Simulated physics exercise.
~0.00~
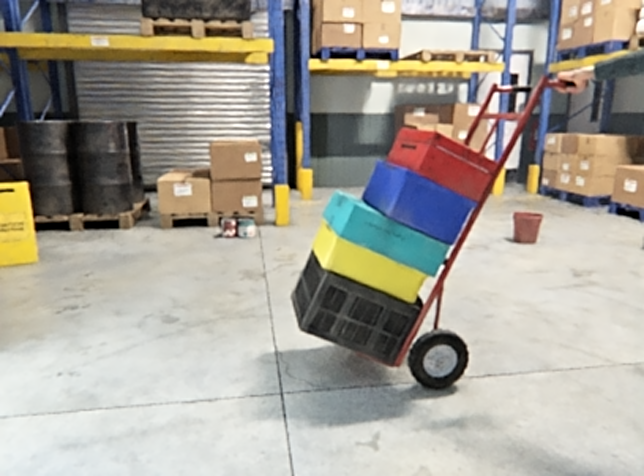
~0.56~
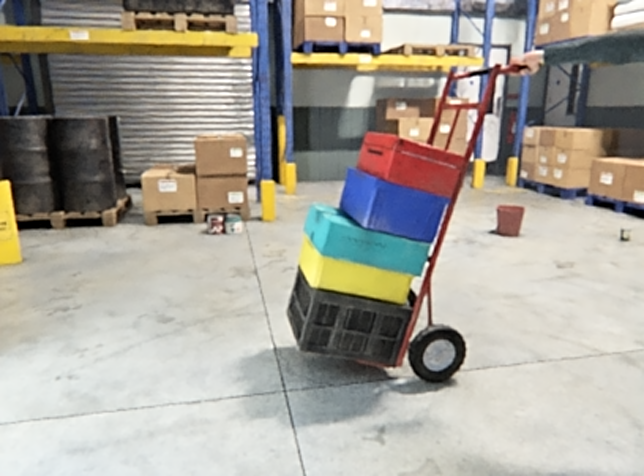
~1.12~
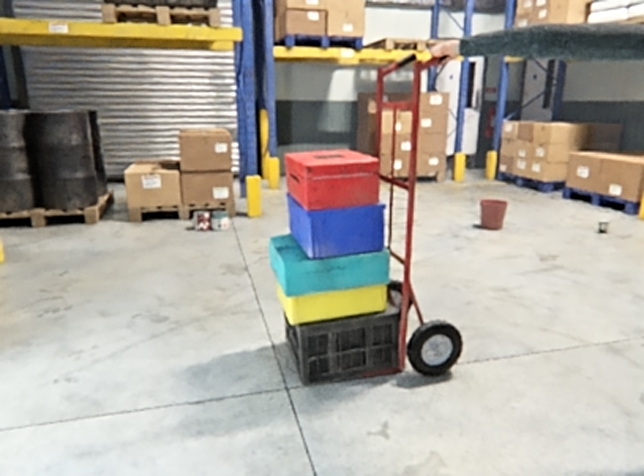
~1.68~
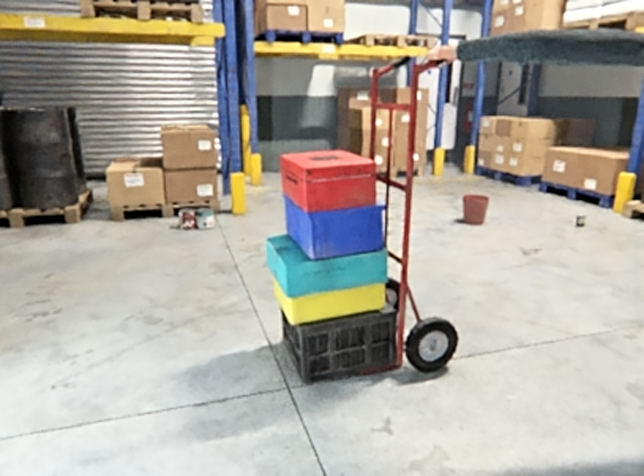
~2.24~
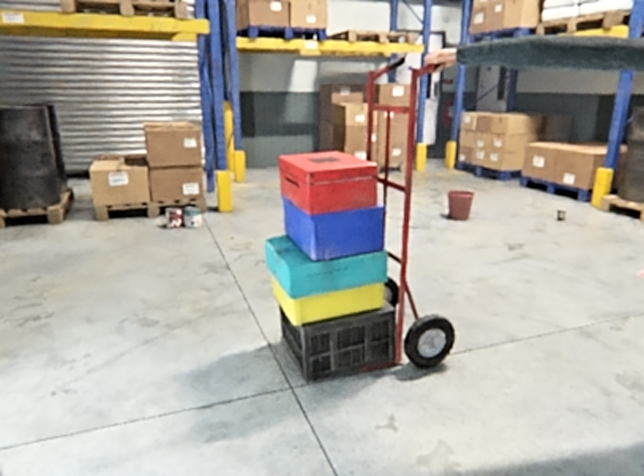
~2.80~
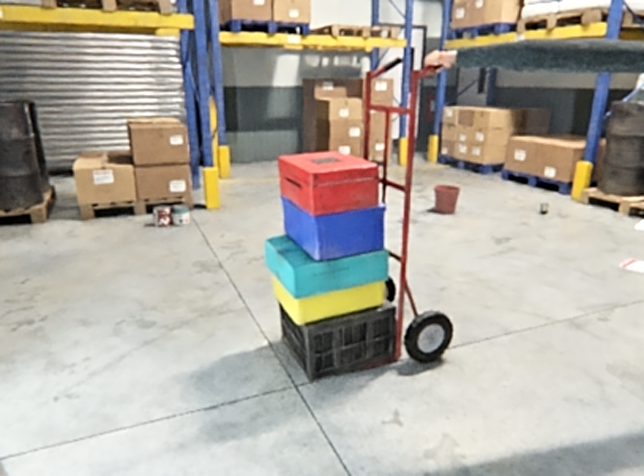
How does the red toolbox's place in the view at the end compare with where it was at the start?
The red toolbox ends clearly farther to the left and slightly lower than where it was at the start.
